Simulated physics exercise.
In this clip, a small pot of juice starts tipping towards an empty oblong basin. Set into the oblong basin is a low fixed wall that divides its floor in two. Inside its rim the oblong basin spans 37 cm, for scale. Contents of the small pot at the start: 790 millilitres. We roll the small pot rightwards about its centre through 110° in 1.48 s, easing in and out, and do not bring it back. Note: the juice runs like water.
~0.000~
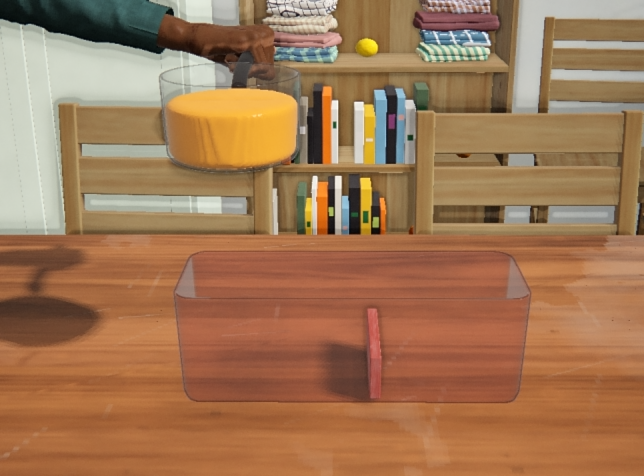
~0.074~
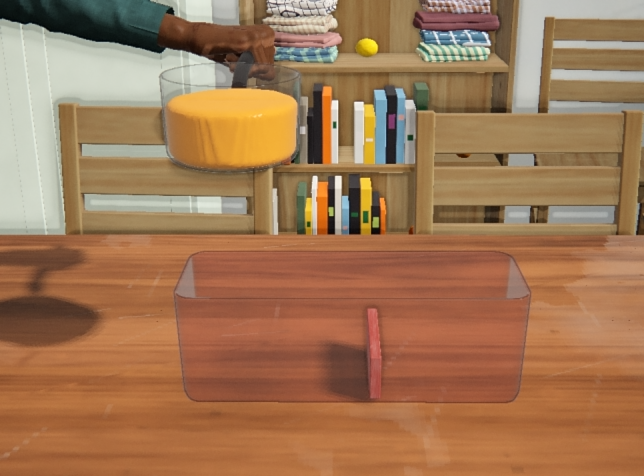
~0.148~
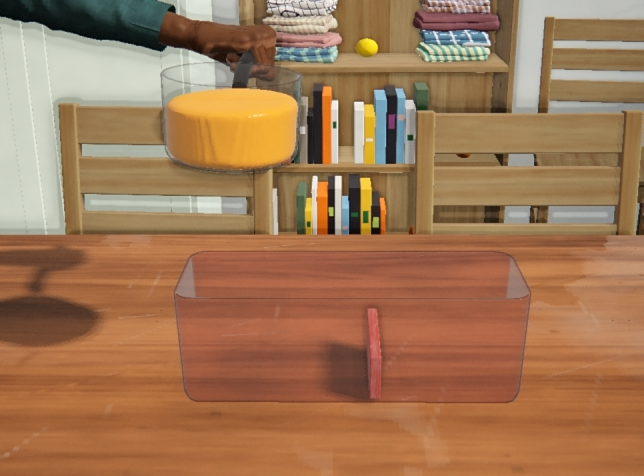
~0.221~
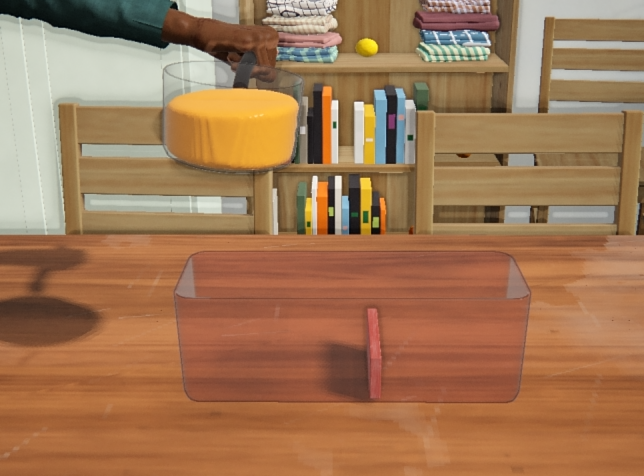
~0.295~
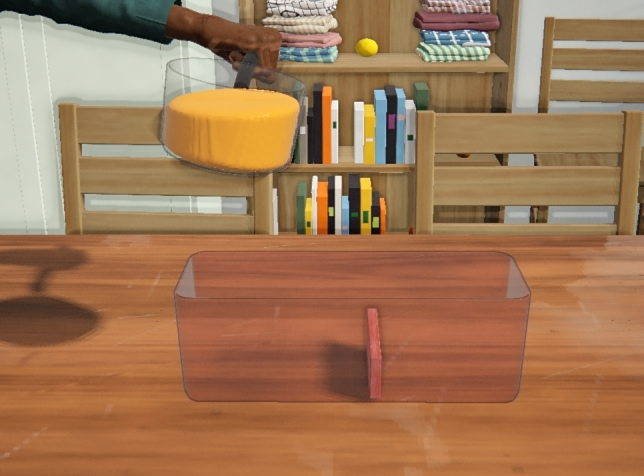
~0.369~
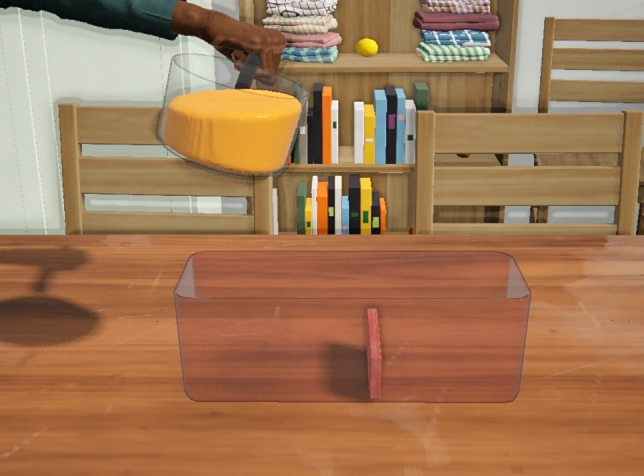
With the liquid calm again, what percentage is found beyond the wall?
Beyond the wall there is roughly 48 percent.
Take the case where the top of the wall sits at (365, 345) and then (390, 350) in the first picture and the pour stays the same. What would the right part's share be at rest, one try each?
In order, 55 and 30 per cent.
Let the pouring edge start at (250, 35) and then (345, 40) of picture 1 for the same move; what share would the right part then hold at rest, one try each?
Try 1: Approx. 5 %; try 2: Approx. 90 %.
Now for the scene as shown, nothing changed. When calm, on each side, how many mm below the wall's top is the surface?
Left about 34 mm, right about 30 mm.
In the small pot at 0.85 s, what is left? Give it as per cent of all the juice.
I'd estimate some 64 % remains.
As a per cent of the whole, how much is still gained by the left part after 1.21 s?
Some 24 per cent.
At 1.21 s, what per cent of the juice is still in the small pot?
12 %.
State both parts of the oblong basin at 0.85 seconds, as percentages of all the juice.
Around 4 on the left and around 4 on the right.
By 0.85 s the tilt is 68° and 63 per cent is still to pour, 4 is left of the wall and 4 right of it.
By 1.21 s the tilt is 101° and 12 per cent is still to pour, 27 is left of the wall and 47 right of it.
By 1.58 s the tilt is 110° and 0 per cent is still to pour, 51 is left of the wall and 48 right of it.
By 1.98 s the tilt is 110° and 0 per cent is still to pour, 51 is left of the wall and 48 right of it.
At rest 51 per cent lies left of the wall, 48 right of it and 1 outside.
